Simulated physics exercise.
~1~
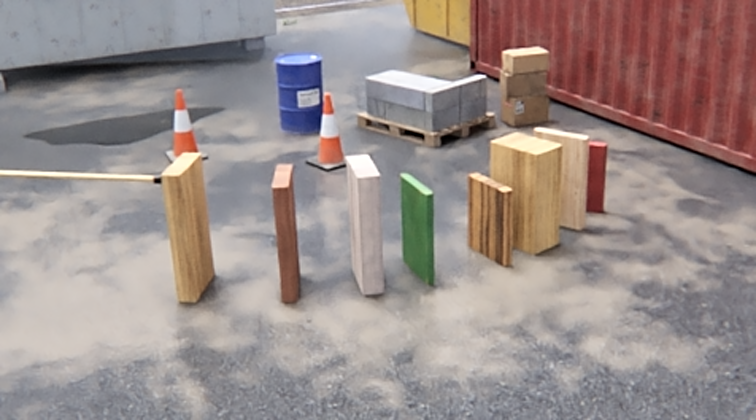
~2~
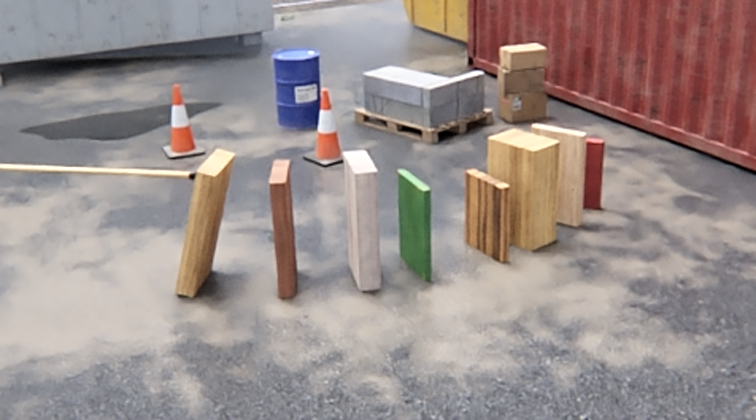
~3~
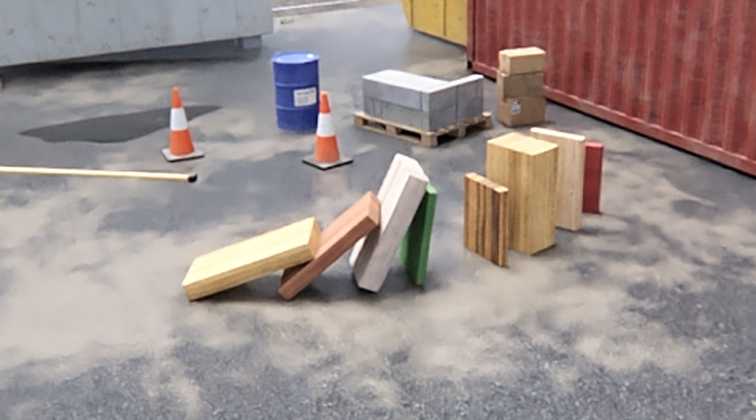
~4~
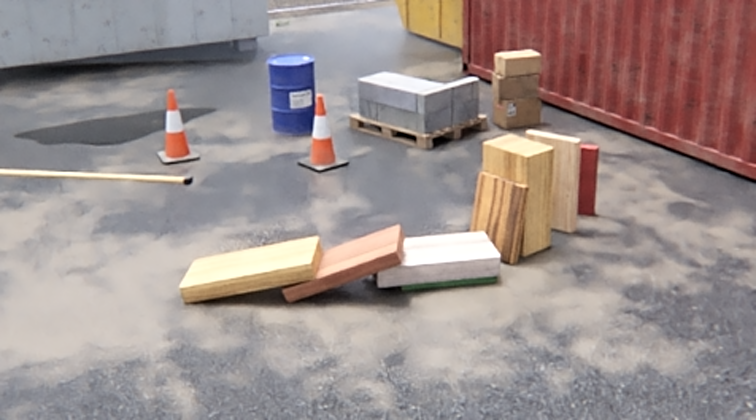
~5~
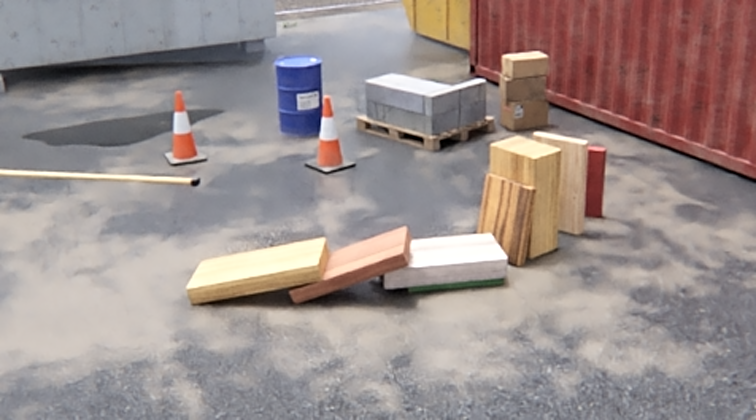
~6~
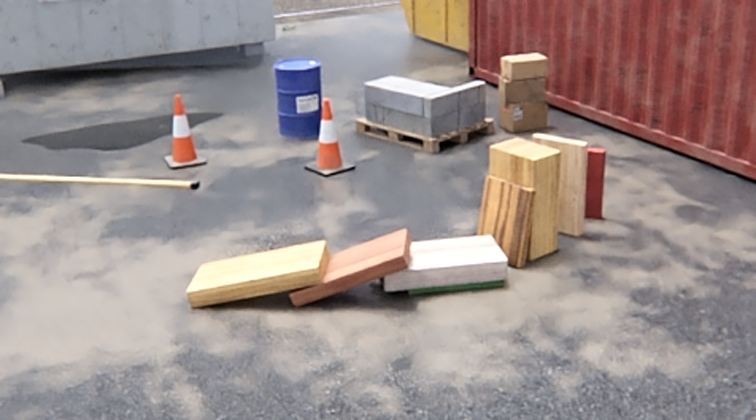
A pole tips the first board, toppling three more, while four boards remain standing.
